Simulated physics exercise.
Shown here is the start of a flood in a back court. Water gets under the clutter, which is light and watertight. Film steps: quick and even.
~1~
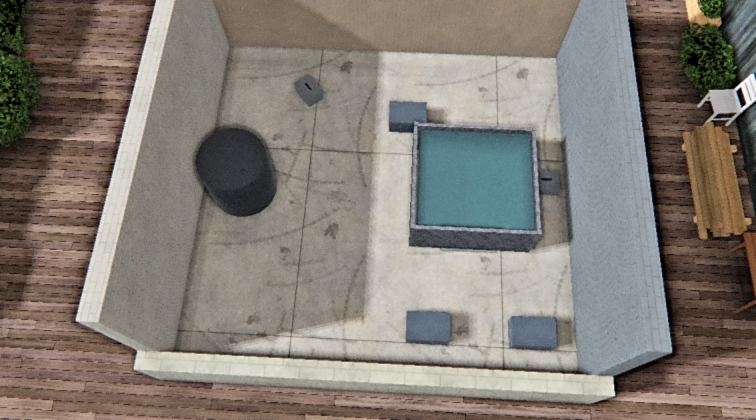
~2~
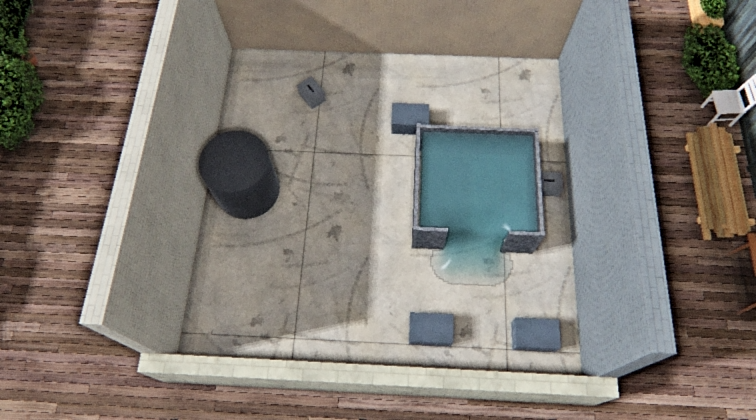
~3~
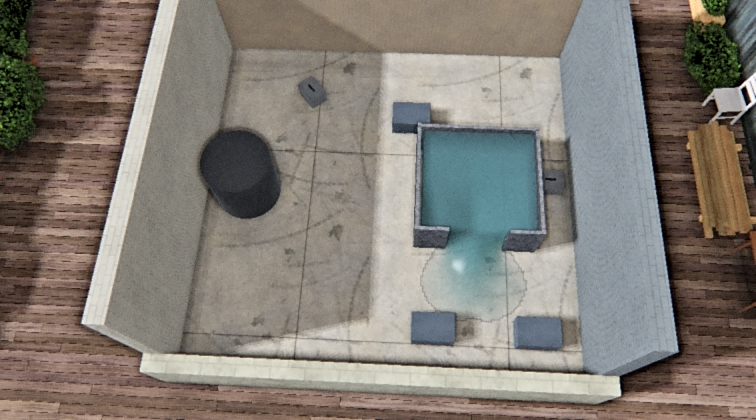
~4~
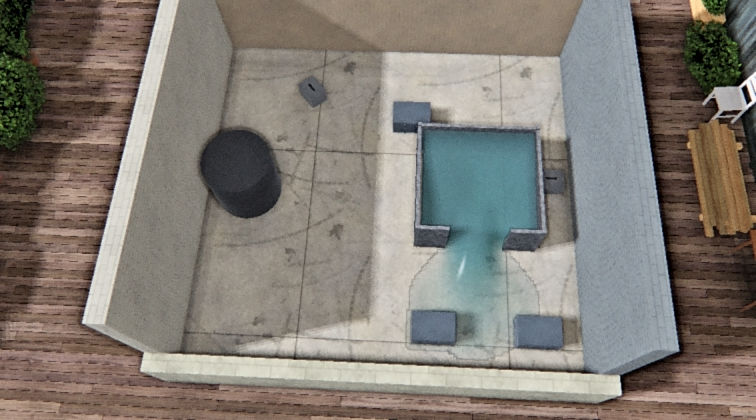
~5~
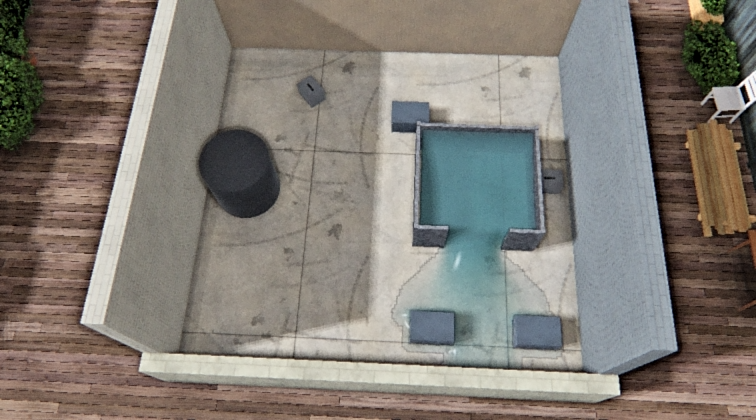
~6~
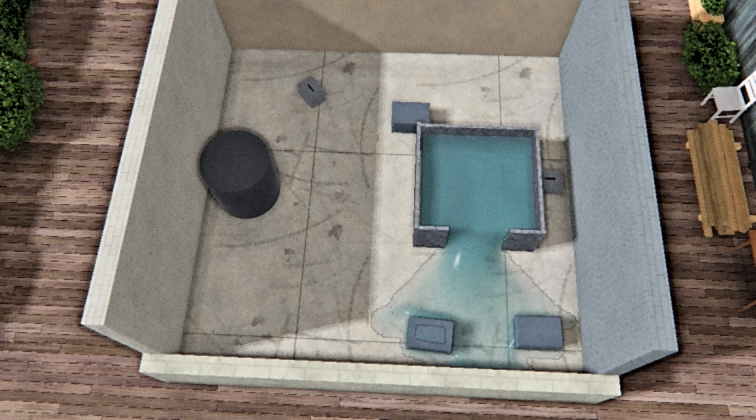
Water poured out through a gap in the near wall of a square pool in a walled court, spread across the pale floor and around two gray blocks, and nudged the left one very slightly.
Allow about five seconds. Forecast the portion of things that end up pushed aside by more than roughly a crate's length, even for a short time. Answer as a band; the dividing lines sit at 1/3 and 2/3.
1/3 to 2/3.
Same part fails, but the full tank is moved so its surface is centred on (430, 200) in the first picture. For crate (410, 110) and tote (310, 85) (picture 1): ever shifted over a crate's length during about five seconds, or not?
Fell short, fell short.
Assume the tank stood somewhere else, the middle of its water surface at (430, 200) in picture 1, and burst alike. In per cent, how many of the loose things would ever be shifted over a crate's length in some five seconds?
I'd put it close to 60 percent.
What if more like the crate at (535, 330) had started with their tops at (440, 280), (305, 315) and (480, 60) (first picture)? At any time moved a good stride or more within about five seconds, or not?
Here's the rundown: Sent far off, sent far off, and finally never gets far.
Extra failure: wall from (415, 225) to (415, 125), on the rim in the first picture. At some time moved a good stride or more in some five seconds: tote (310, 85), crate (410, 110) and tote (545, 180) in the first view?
Travels that far, falls short, falls short.
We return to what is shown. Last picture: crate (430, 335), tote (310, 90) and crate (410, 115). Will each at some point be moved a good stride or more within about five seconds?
Taking them as listed, the first cleared the mark, the next remained nearby, and the last remained nearby.
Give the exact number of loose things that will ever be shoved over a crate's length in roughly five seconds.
The total here is 3.
A moment on, 0 of 5 are well off their spots; 0 afloat.
Next, 1 of 5 are well off their spots; 1 afloat.
Later, 3 of 5 are well off their spots; 1 afloat.
In the end, 3 of 5 are well off their spots, and 3 have been at some point; 1 afloat.
